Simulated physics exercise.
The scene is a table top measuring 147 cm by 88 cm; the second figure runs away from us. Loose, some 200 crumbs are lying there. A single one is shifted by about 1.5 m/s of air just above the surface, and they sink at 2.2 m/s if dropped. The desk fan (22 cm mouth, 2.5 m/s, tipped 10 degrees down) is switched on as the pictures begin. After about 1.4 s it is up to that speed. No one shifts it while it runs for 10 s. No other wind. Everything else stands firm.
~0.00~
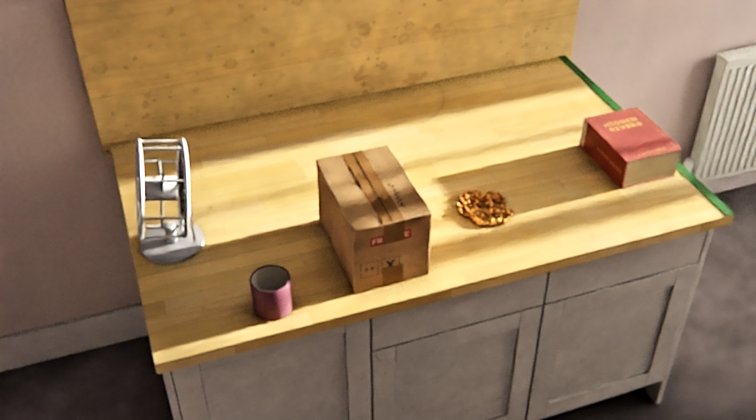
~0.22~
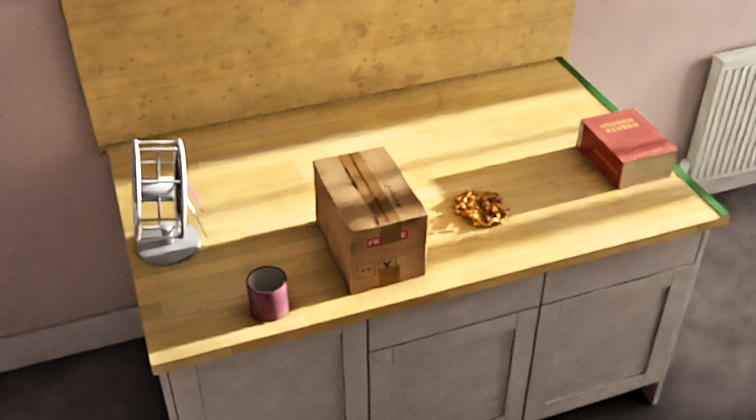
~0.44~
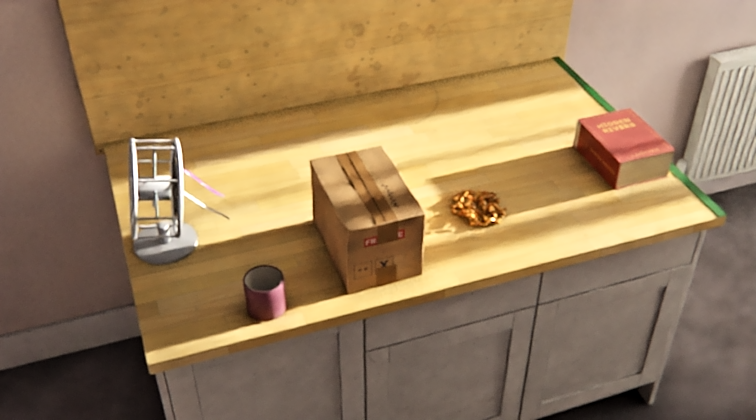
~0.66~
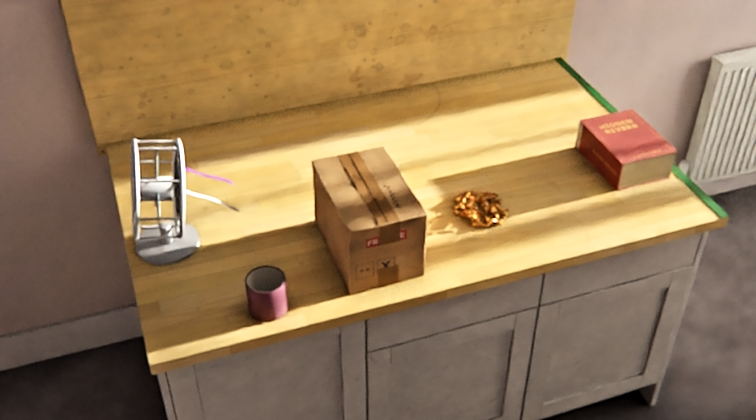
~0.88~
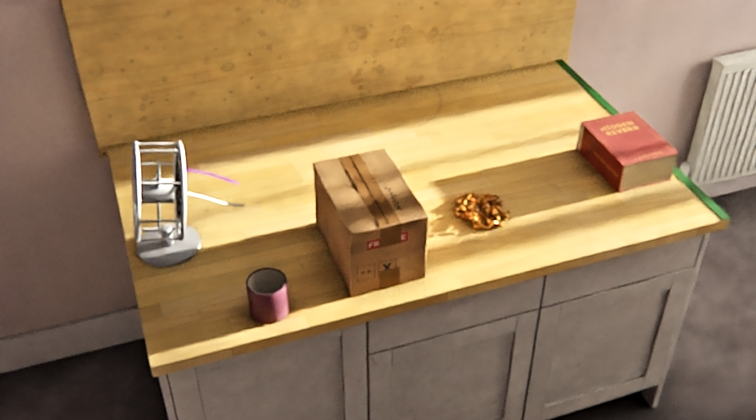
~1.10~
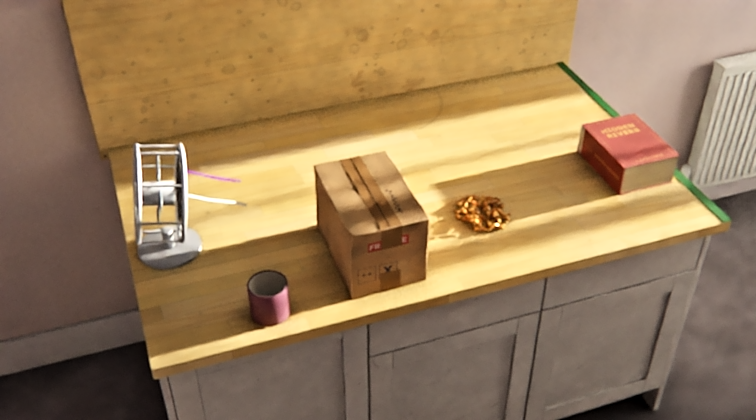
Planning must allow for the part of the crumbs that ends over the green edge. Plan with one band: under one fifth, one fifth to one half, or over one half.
It amounts to under one in five.
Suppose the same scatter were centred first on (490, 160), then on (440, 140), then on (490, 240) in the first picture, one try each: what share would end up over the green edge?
70 %, 60 %, 0 %.
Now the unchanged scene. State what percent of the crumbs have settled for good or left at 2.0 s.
Estimated share: Close to 90 per cent.
After 2.0 s, 0 % are over the green edge; the middle of those still in play is near (481, 217); 87 % have settled or left.
After 3.2 s, 0 % are over the green edge; the middle of those still in play is near (481, 217); 88 % have settled or left.
After 5.5 s, 0 % are over the green edge; the middle of those still in play is near (481, 217); 90 % have settled or left.
After 10.0 s, at the end, 0 % are over the green edge; the middle of those still in play is near (481, 217).
